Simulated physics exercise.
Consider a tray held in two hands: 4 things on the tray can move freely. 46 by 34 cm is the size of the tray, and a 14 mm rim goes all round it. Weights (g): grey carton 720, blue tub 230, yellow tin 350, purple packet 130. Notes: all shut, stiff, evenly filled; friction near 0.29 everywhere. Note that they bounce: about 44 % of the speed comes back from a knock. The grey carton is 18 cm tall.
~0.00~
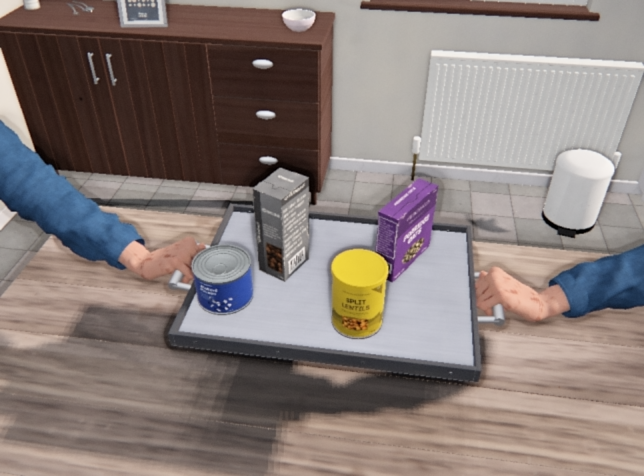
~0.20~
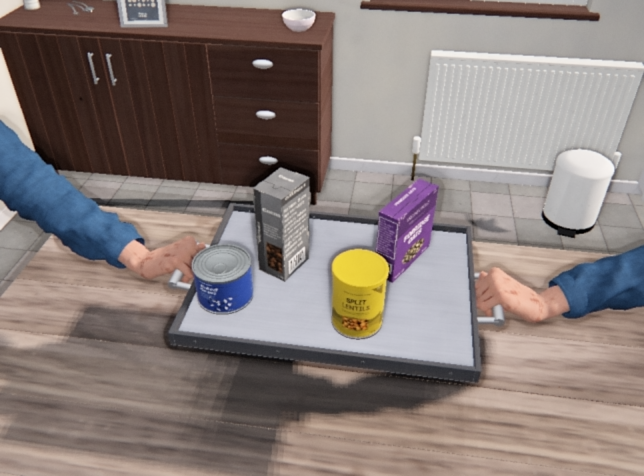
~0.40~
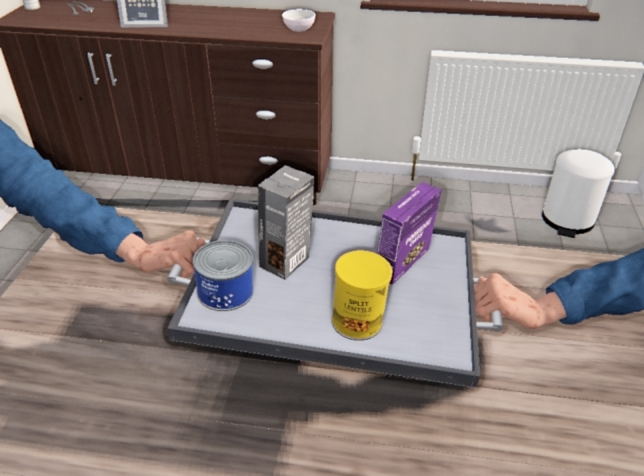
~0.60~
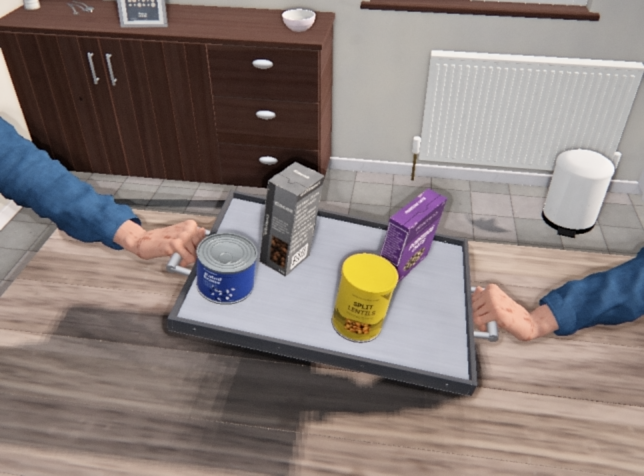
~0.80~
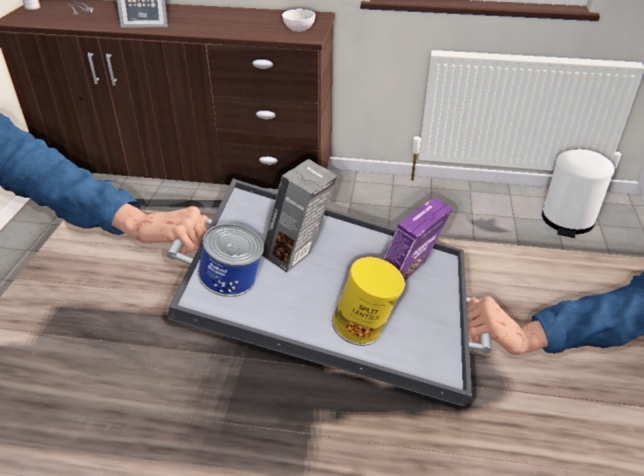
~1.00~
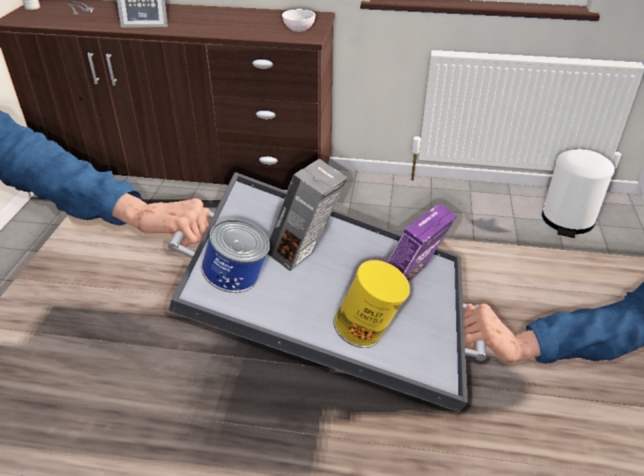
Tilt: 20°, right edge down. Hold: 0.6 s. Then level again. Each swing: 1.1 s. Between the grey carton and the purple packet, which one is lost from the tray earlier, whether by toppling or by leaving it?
The latter of the two.
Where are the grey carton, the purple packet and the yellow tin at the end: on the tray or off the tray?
Final state - the grey carton ends out of bounds; the purple packet ends out of bounds; the yellow tin stays within bounds.
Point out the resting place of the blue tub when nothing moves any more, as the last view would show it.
Look near (396, 293) and you'll find it.
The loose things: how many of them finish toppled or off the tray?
That makes 2.
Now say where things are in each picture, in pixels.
In the first frame, tray level; grey carton (283, 226); purple packet (406, 230).
In the second frame, tray level; blue tub (223, 279); yellow tin (358, 295).
In the third frame, tray tilted 3°, right edge down; blue tub (224, 275); yellow tin (360, 296).
In the fourth frame, tray tilted 8°, right edge down; blue tub (226, 268); yellow tin (363, 299).
In the fifth frame, tray tilted 15°, right edge down; blue tub (230, 260); yellow tin (367, 302).
In the sixth frame, tray tilted 19°, right edge down; grey carton (304, 217); purple packet (416, 250).
By 1.50 s, tray tilted 20°, right edge down; purple packet rocked 25° off its seat near (465, 274); grey carton 13 cm from its spot near (373, 242); blue tub 11 cm from its spot.
By 1.80 s, tray tilted 20°, right edge down; purple packet now off the tray; grey carton rocked 4° off its seat near (457, 273); blue tub 26 cm from its spot.
By 2.20 s, tray tilted 15°, right edge down; grey carton now off the tray; blue tub 29 cm from its spot; yellow tin 14 cm from its spot.
By 2.50 s, tray tilted 5°, right edge down; blue tub 29 cm from its spot; yellow tin 14 cm from its spot.
When it is over (3.4 s), off the tray, grey carton and purple packet; not toppled but over 5 cm from the start, blue tub and yellow tin. End places, in pixels of the last picture, purple packet near (461, 299). Grey carton went at 1.94 s; purple packet went at 1.54 s.
